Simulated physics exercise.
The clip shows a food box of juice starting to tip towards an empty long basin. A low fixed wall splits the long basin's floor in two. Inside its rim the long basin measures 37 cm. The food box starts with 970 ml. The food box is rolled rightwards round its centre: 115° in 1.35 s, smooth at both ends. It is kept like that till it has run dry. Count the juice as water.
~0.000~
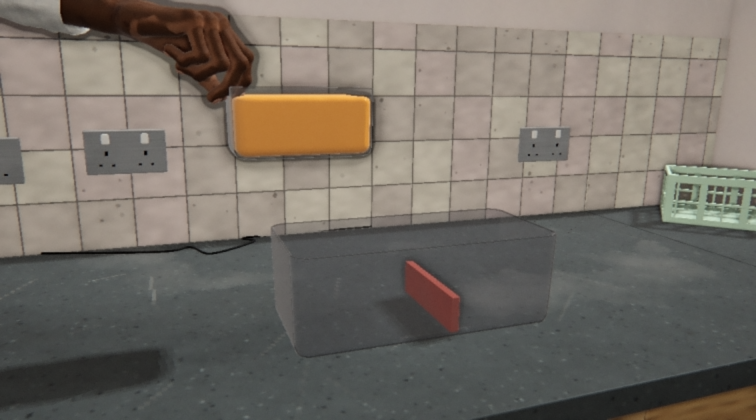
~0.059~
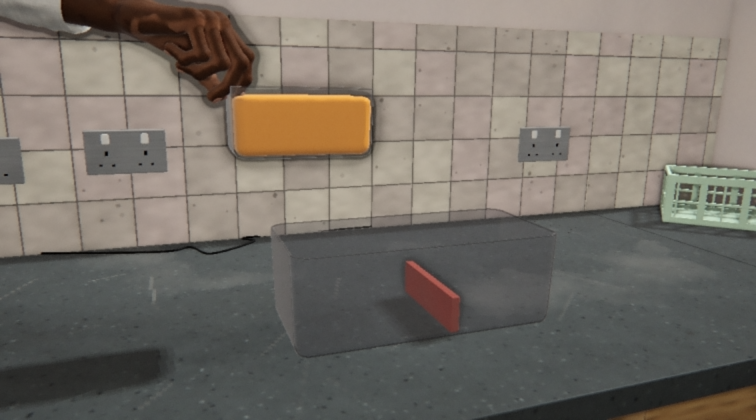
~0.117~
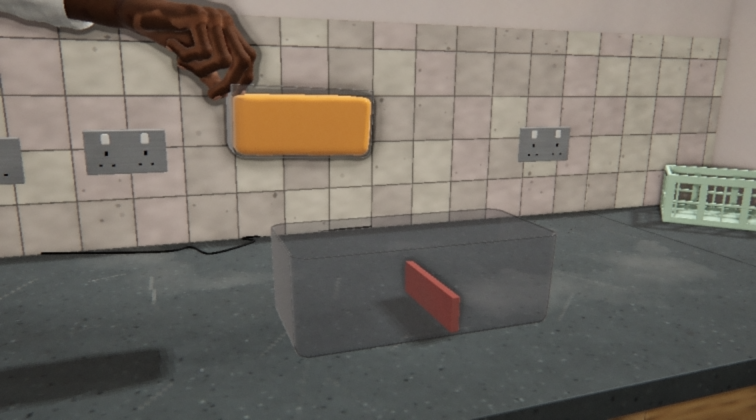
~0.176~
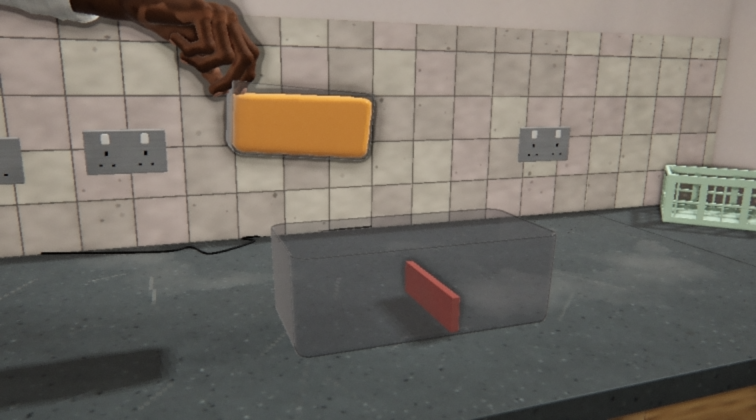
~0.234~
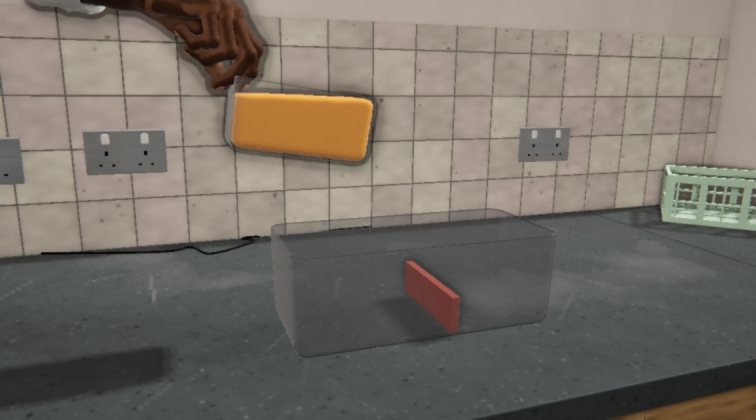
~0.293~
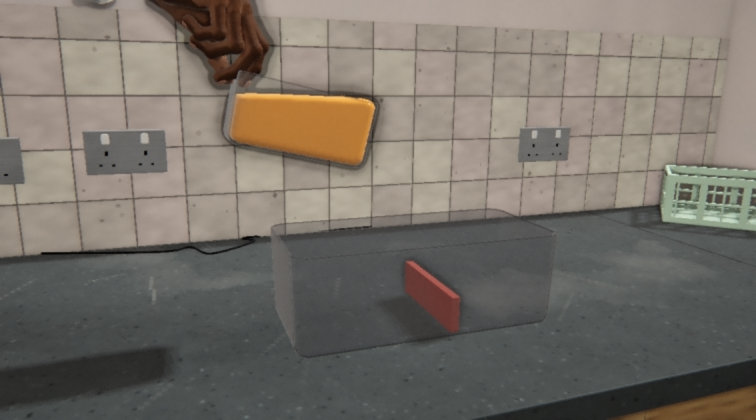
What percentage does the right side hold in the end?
The far part has some 32 per cent.
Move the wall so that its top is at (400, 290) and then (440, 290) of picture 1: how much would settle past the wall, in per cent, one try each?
In turn about 70 and 25 per cent.
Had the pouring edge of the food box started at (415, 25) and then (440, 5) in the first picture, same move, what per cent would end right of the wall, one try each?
In turn about 75 and 70 per cent.
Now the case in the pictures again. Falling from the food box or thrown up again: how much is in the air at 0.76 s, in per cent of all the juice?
Some 36 per cent.
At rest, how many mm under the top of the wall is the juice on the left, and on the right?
Some 30 mm on the left and 38 mm on the right.
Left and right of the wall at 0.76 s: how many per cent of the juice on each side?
Near 16 on the left, 10 on the right.
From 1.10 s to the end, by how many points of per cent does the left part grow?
Some 10 per cent.
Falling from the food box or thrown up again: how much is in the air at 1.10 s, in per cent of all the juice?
Near 5 in a hundred.
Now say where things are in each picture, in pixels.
Tilt 0°; pouring edge (363, 90); surface from (230, 98) to (360, 98); the long basin's rim runs from (280, 242) to (526, 222); the wall's top is at (430, 279), in the first frame.
Tilt 1°; pouring edge (363, 90); surface from (231, 98) to (360, 99), in the second frame.
Tilt 2°; pouring edge (364, 92); surface from (231, 97) to (361, 99), in the third frame.
Tilt 5°; pouring edge (365, 95); surface from (232, 96) to (362, 100), in the fourth frame.
Tilt 8°; pouring edge (366, 100); surface from (232, 98) to (363, 100), in the fifth frame.
Tilt 13°; pouring edge (367, 105); surface from (233, 97) to (365, 101), in the sixth frame.
Then, 0.76 s in, the tilt is 69° and 38 per cent is still to pour, 16 is left of the wall and 10 right of it.
Then, 1.10 s in, the tilt is 106° and 6 per cent is still to pour, 57 is left of the wall and 31 right of it.
Then, 1.46 s in, the tilt is 115° and 0 per cent is still to pour, 67 is left of the wall and 32 right of it.
Then, 1.85 s in, the tilt is 115° and 0 per cent is still to pour, 67 is left of the wall and 32 right of it.
Finally, 67 per cent lies left of the wall, 32 right of it and 1 outside.
